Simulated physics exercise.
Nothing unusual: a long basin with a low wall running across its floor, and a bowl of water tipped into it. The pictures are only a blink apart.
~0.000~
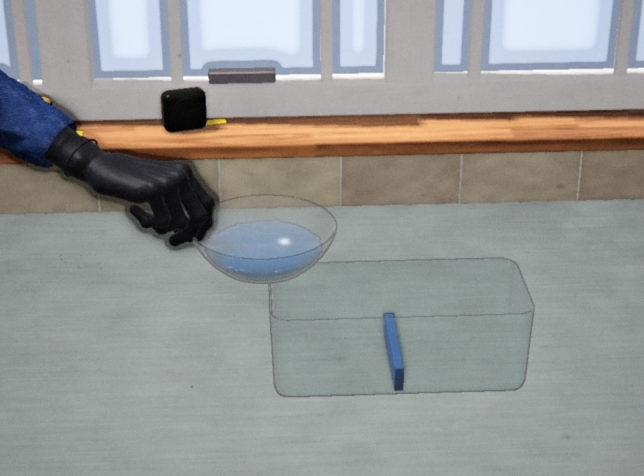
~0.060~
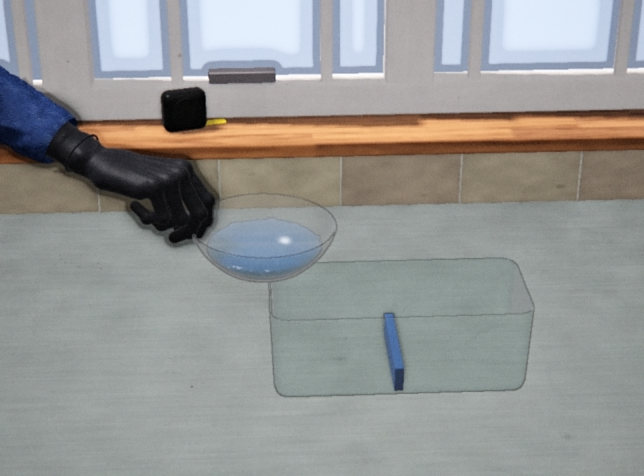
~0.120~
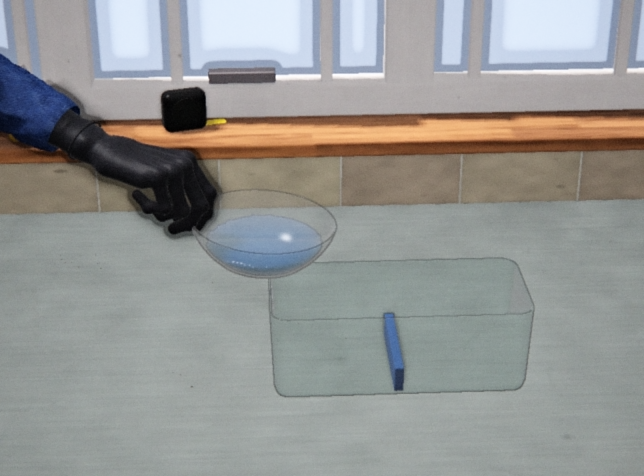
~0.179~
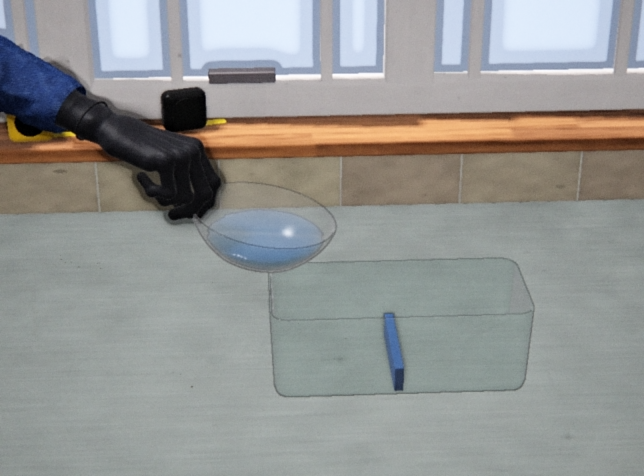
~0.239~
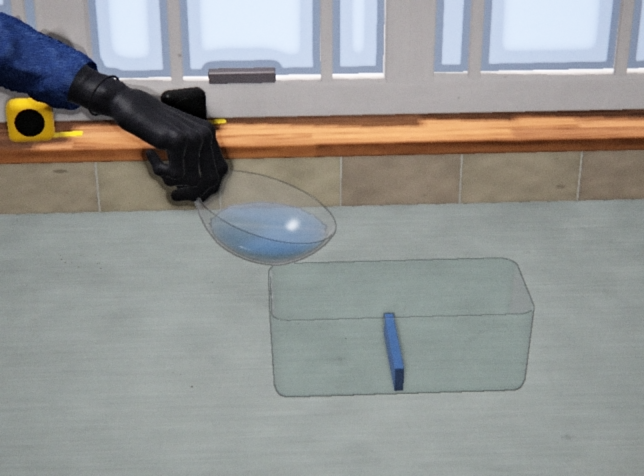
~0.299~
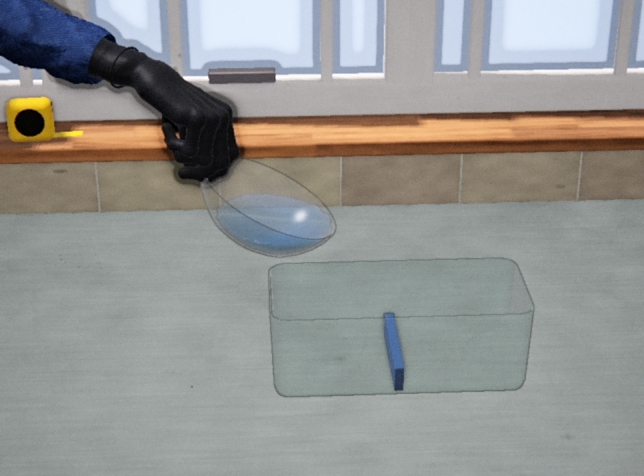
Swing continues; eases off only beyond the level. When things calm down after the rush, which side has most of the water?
Most of it is on the right.
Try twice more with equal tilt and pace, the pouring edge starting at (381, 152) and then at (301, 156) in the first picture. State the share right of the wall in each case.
First try 80 %, second try 60 %.
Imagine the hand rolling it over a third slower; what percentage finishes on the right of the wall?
Close to 75 per cent.
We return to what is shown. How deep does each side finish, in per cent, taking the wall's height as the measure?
On the left it is 10 per cent, on the right 50.
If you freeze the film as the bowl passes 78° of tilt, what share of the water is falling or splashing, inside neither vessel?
Around 55 %.
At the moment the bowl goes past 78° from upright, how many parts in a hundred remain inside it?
20 per cent, approximately.
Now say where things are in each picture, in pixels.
It leans 0°; its right rim is at (336, 225); the water meets the walls at (205, 244) and (323, 241); the long basin's rim runs from (270, 293) to (525, 286); the wall's top is at (394, 341), in the first frame.
It leans 1°; its right rim is at (336, 225); the water meets the walls at (205, 242) and (323, 240), in the second frame.
It leans 5°; its right rim is at (336, 225); the water meets the walls at (205, 238) and (323, 237), in the third frame.
It leans 10°; its right rim is at (336, 225); the water meets the walls at (206, 231) and (324, 233), in the fourth frame.
It leans 18°; its right rim is at (335, 226); the water meets the walls at (209, 221) and (328, 227), in the fifth frame.
It leans 27°; its right rim is at (335, 226); the water meets the walls at (215, 211) and (333, 219), in the sixth frame.
After 0.61 s the tilt is 78° and 19 per cent is still to pour, 10 is left of the wall and 14 right of it.
After 0.83 s the tilt is 93° and 0 per cent is still to pour, 15 is left of the wall and 83 right of it.
After 1.07 s the tilt is 93° and 0 per cent is still to pour, 15 is left of the wall and 84 right of it.
After 1.33 s the tilt is 93° and 0 per cent is still to pour, 16 is left of the wall and 84 right of it.
In the end 16 per cent lies left of the wall, 84 right of it and 1 outside.
